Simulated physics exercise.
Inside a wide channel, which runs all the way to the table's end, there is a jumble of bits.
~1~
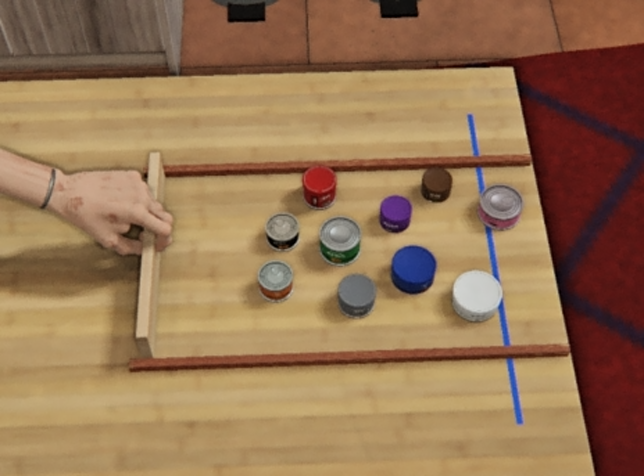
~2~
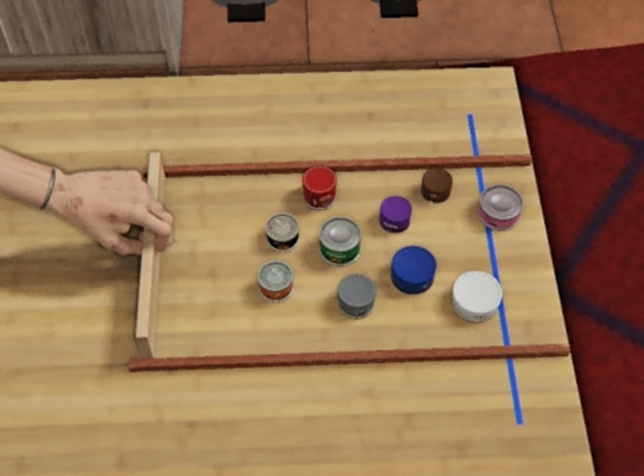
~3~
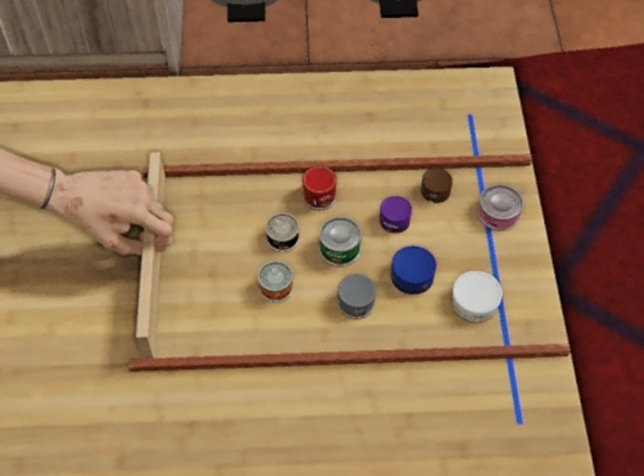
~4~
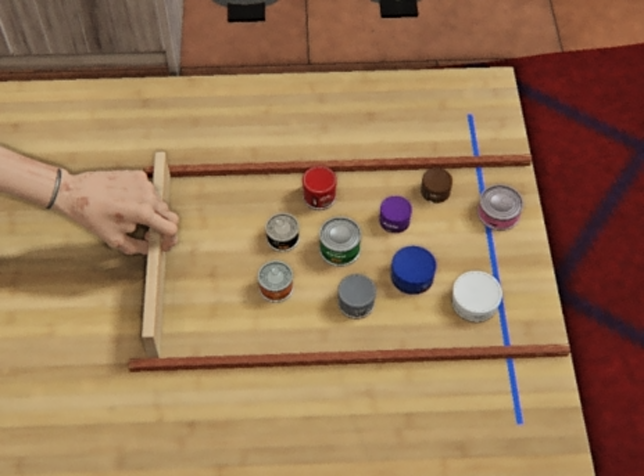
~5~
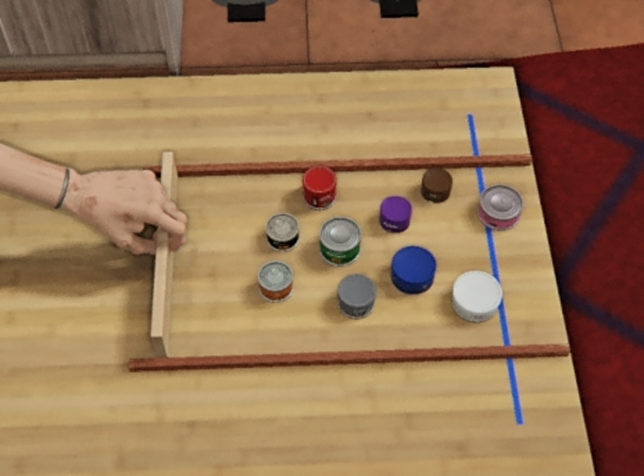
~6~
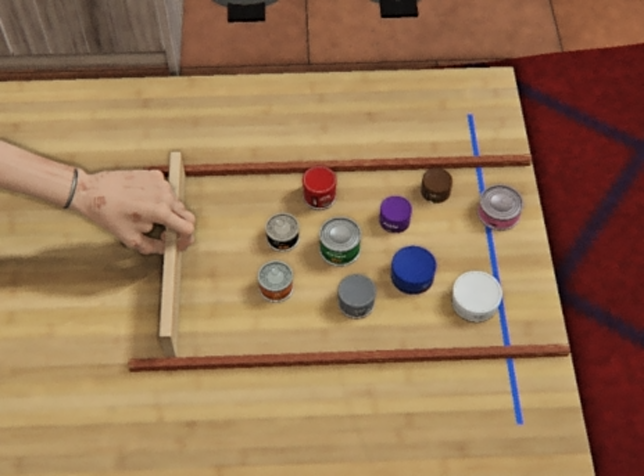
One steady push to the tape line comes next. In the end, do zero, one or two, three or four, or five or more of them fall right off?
Turns out the ones that don't stay up top number one or two.
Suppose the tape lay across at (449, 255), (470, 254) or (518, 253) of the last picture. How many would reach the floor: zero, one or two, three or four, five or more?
First zero, then one or two, then five or more.
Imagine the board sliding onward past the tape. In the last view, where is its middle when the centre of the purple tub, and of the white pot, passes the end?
Roughly (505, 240); for the second one, roughly (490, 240).
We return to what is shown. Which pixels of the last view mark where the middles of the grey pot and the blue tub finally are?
Final positions - grey pot around (522, 306), blue tub around (550, 262).
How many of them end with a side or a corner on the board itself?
That comes to 5.
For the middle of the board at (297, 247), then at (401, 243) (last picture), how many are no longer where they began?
Note: First position 3; second position 9.
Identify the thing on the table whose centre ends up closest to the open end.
That one is the white pot.
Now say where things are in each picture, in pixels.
Pink pot (500, 207); white pot (476, 297); brown tub (437, 186); board (152, 252); tape (493, 253), in the first picture.
White pot (476, 297); blue tub (413, 270), in the second picture.
Brown tub (437, 186); purple tub (395, 215), in the third picture.
Pink pot (500, 208); black pot (283, 232), in the fourth picture.
White pot (476, 297); red tin (320, 188), in the fifth picture.
Pink pot (500, 208); white pot (476, 297); brown tub (437, 186); board (173, 251); tape (493, 253), in the sixth picture.
Soon after, none off yet; pink pot at rest near (500, 208); white pot at rest near (476, 297); brown tub at rest near (437, 186).
By the end, the number that fall off is one or two; fallen, pink pot.
